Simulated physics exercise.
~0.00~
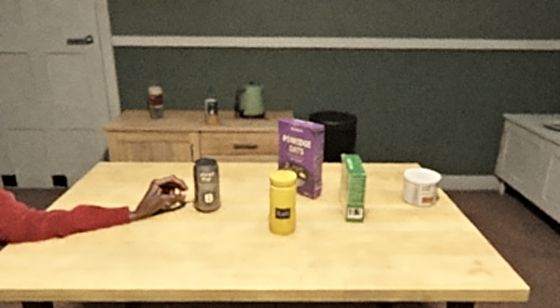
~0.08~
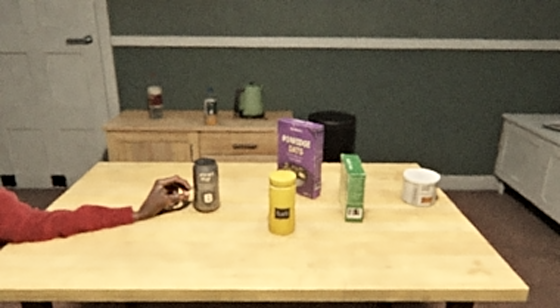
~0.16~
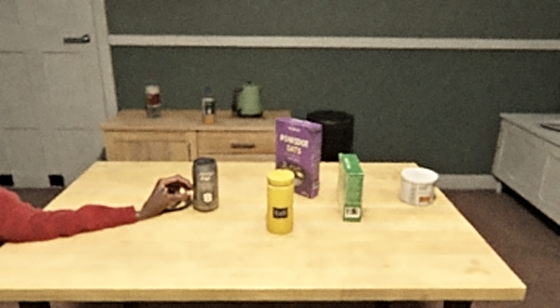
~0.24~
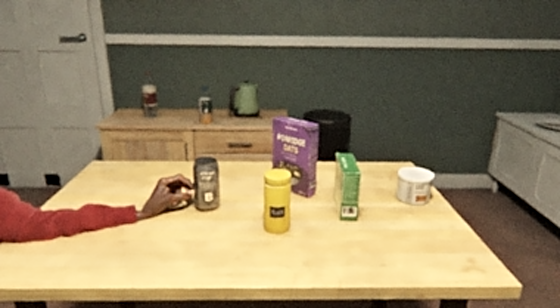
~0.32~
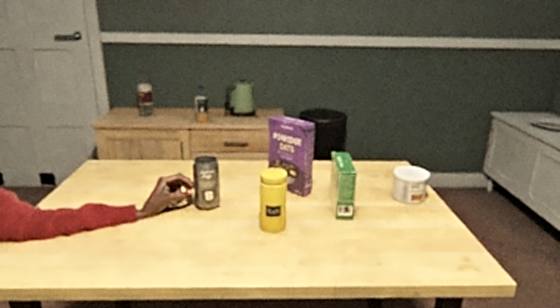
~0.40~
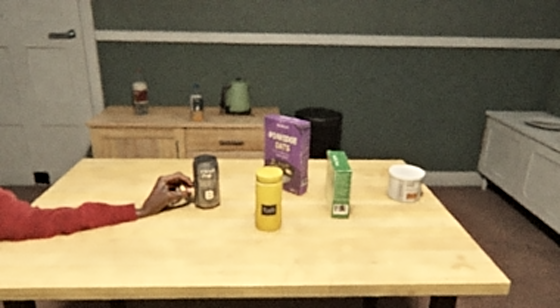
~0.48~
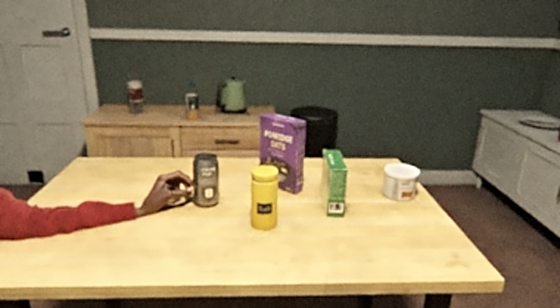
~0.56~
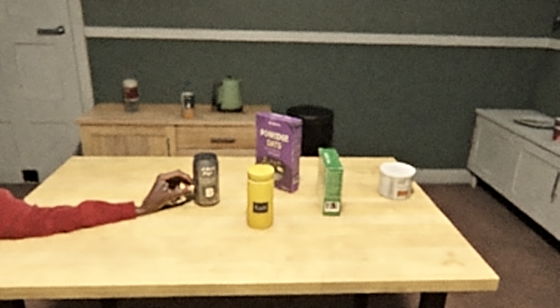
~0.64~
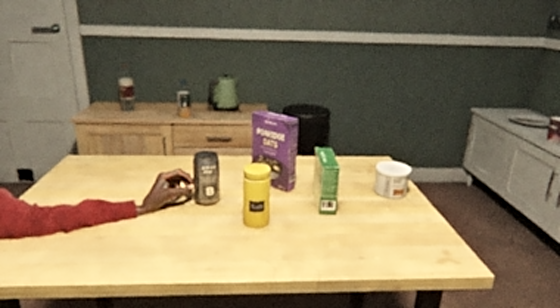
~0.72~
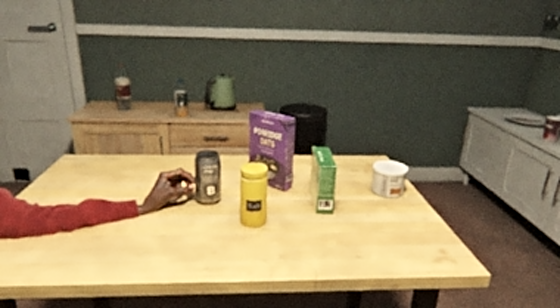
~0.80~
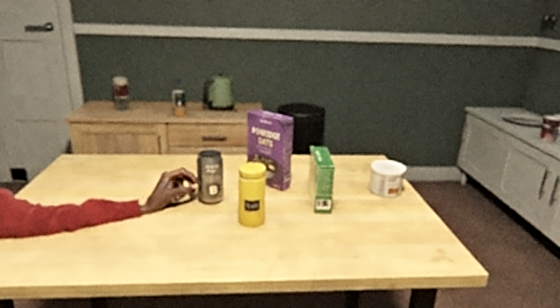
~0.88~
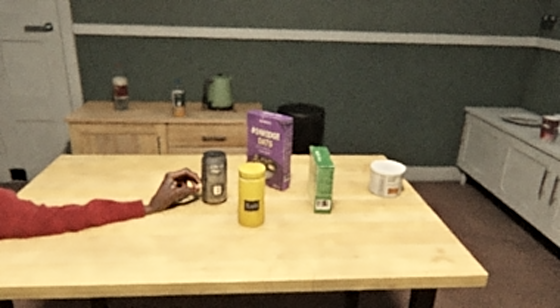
A hand slowly pushes a grey can slightly right across the table, leaving it upright.
